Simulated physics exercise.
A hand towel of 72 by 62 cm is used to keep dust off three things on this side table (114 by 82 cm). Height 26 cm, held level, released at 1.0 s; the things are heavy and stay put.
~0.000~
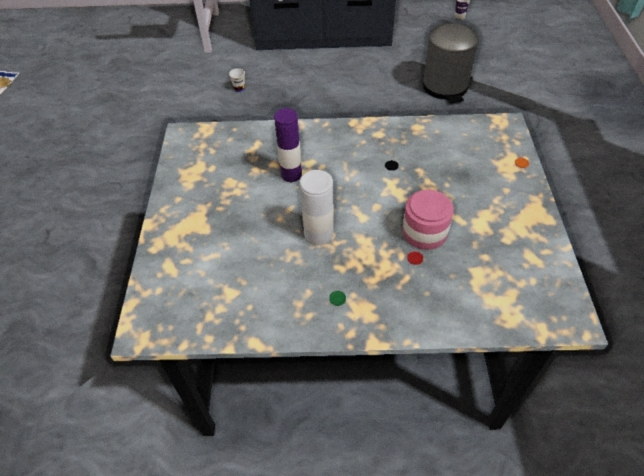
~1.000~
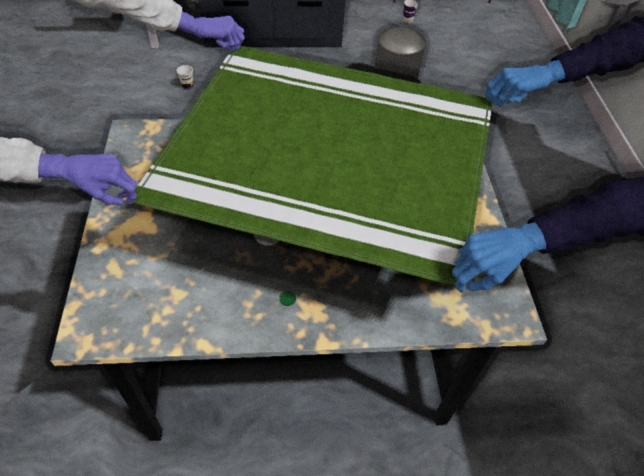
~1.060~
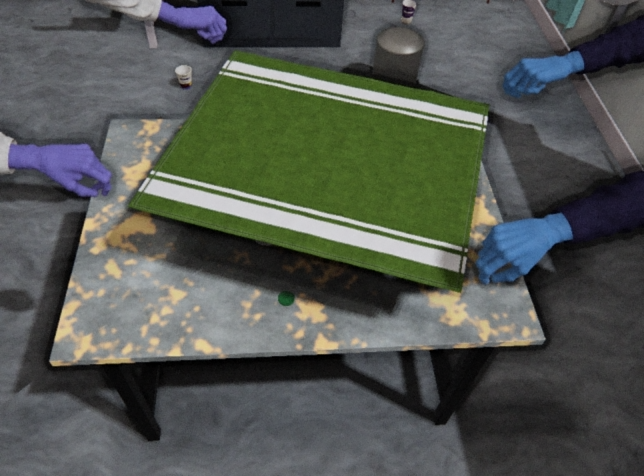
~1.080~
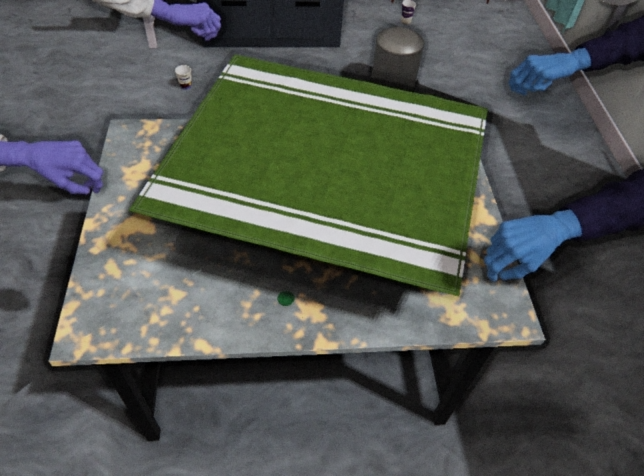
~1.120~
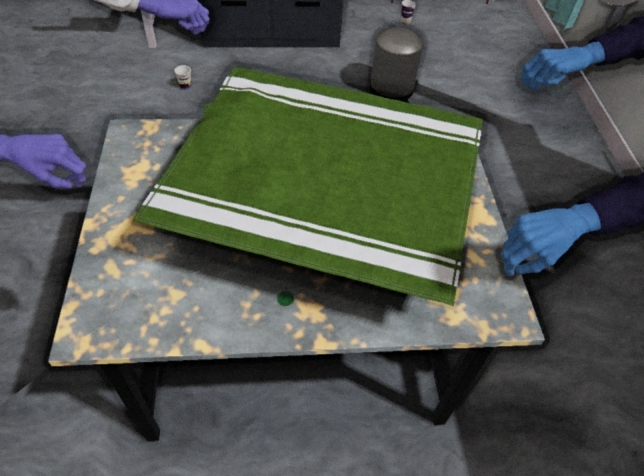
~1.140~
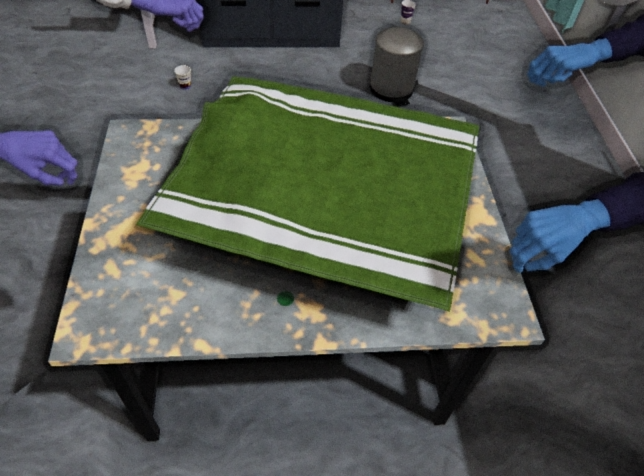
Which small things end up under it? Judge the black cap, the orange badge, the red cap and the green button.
Result: Black cap ends under the cloth, orange badge still shows, red cap vanishes under it, green button still shows.
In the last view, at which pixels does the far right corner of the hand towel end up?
That corner ends up near pixel (445, 172) in the last view.
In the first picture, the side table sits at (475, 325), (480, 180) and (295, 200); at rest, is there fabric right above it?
In that order: Free, covered, covered.
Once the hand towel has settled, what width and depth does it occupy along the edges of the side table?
Roughly 70 cm by 64 cm.
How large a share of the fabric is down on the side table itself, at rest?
Portion on top, approx.: 25 %.
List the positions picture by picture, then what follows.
Shows, black cap (392, 165); orange badge (522, 162); red cap (415, 258); green button (338, 298); pink bottle (430, 204), 11 cm tall; purple tin (286, 115), 22 cm tall; white canister (316, 181), 20 cm tall, in the first picture.
Shows, hand towel corners (127, 201) (236, 46) (492, 99) (464, 288); highest point 26 cm, lowest 26 cm, in the second picture.
Shows, hand towel corners (128, 207) (235, 51); highest point 24 cm, lowest 24 cm, in the third picture.
Shows, hand towel corners (129, 211) (235, 55); highest point 23 cm, lowest 23 cm, in the fourth picture.
Shows, hand towel corners (133, 221) (234, 68); highest point 23 cm, lowest 19 cm, in the fifth picture.
Shows, hand towel corners (136, 225) (233, 77) (479, 126) (449, 312); highest point 23 cm, lowest 17 cm, in the sixth picture.
After 1.3 s, 20 % of it is down, spanning 67 by 65 cm, above black cap, red cap.
After 1.5 s, 25 % of it is down, spanning 71 by 67 cm, above black cap, red cap.
After 1.7 s, 25 % of it is down, spanning 71 by 64 cm, above black cap, red cap.
After 1.9 s, 25 % of it is down, spanning 70 by 63 cm, above black cap, red cap.
After 2.7 s, 25 % of it is down, spanning 70 by 63 cm, above black cap, red cap.
